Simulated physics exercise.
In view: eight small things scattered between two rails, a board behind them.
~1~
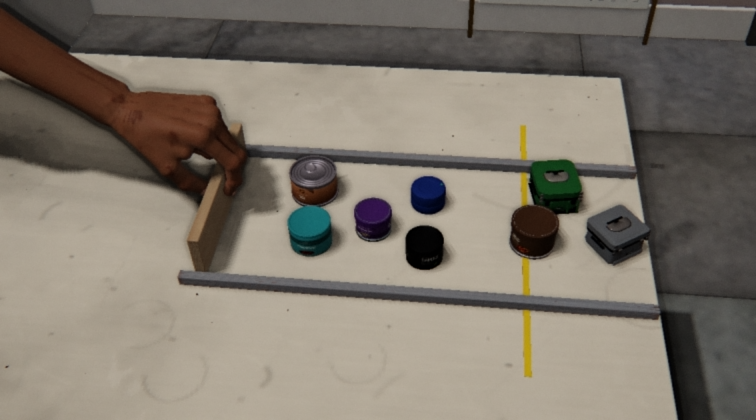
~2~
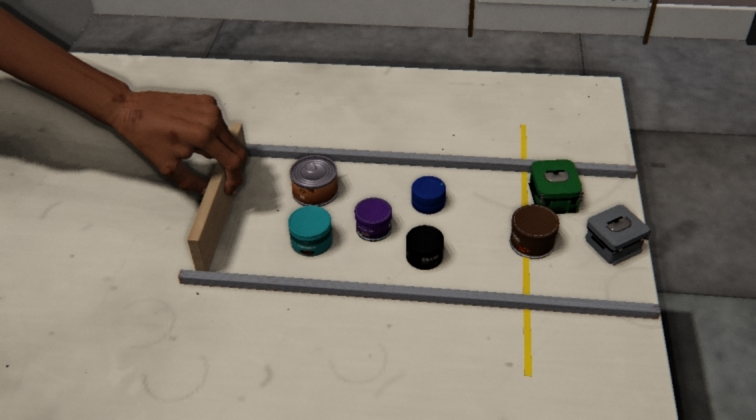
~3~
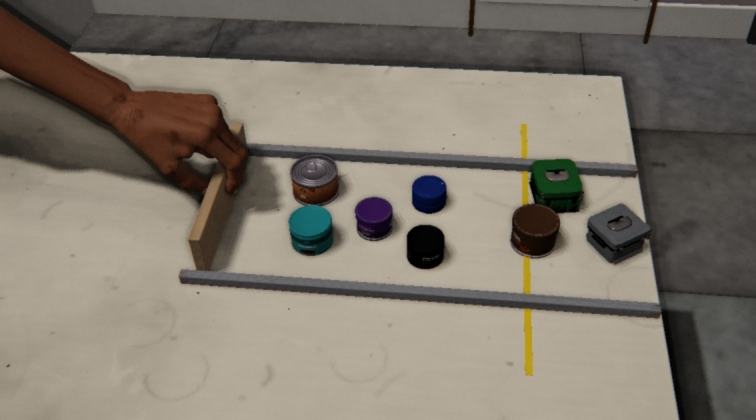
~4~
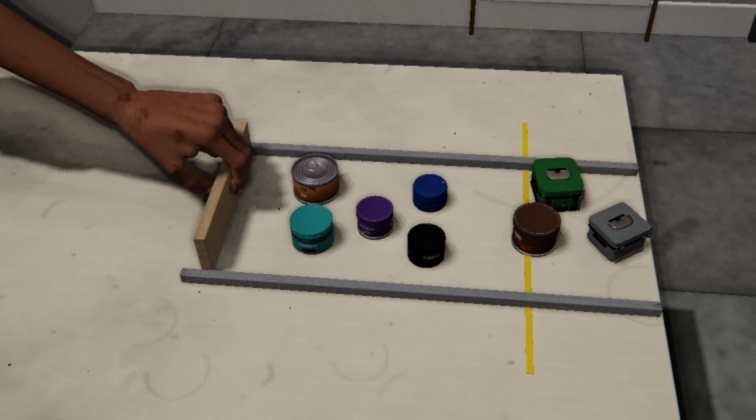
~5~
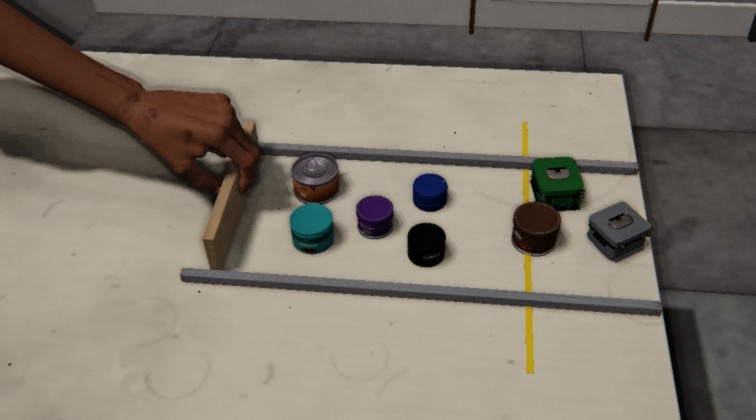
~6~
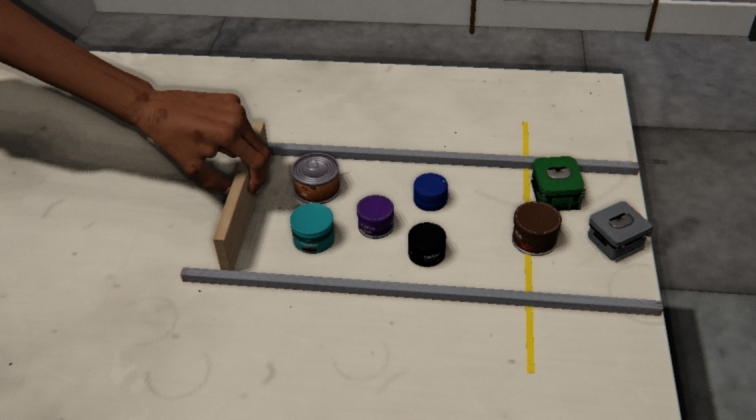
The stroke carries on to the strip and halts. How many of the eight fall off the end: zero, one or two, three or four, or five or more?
As it turns out, the number that fall off is zero.
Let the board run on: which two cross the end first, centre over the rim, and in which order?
They are the grey case, the green case.
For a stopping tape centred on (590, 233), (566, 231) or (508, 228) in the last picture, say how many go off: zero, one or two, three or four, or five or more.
Taking them in turn, one to two; one to two; zero.
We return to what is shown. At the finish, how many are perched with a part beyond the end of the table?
Overhanging: 1.
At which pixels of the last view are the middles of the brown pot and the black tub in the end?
About (586, 239), and the other about (592, 274).
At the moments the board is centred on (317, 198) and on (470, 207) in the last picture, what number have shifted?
The counts are 2 and 7.
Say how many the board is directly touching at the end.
3 of them.
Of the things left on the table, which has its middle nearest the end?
Foremost is the grey case.
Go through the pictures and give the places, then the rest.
The first frame shows grey case (615, 235); green case (555, 187); brown pot (534, 232); board (220, 195); tape (525, 232).
The second frame shows green case (555, 187); purple tin (374, 220).
The third frame shows brown pot (535, 231); board (221, 194).
The fourth frame shows grey case (617, 233); turquoise tub (312, 229).
The fifth frame shows green case (556, 184); black tub (426, 245).
The sixth frame shows grey case (618, 232); green case (557, 184); brown pot (536, 229); board (244, 193); tape (528, 229).
Soon after, none off yet; grey case at rest near (618, 232); green case at rest near (557, 184); brown pot at rest near (536, 229).
At rest, the number that fall off is zero.
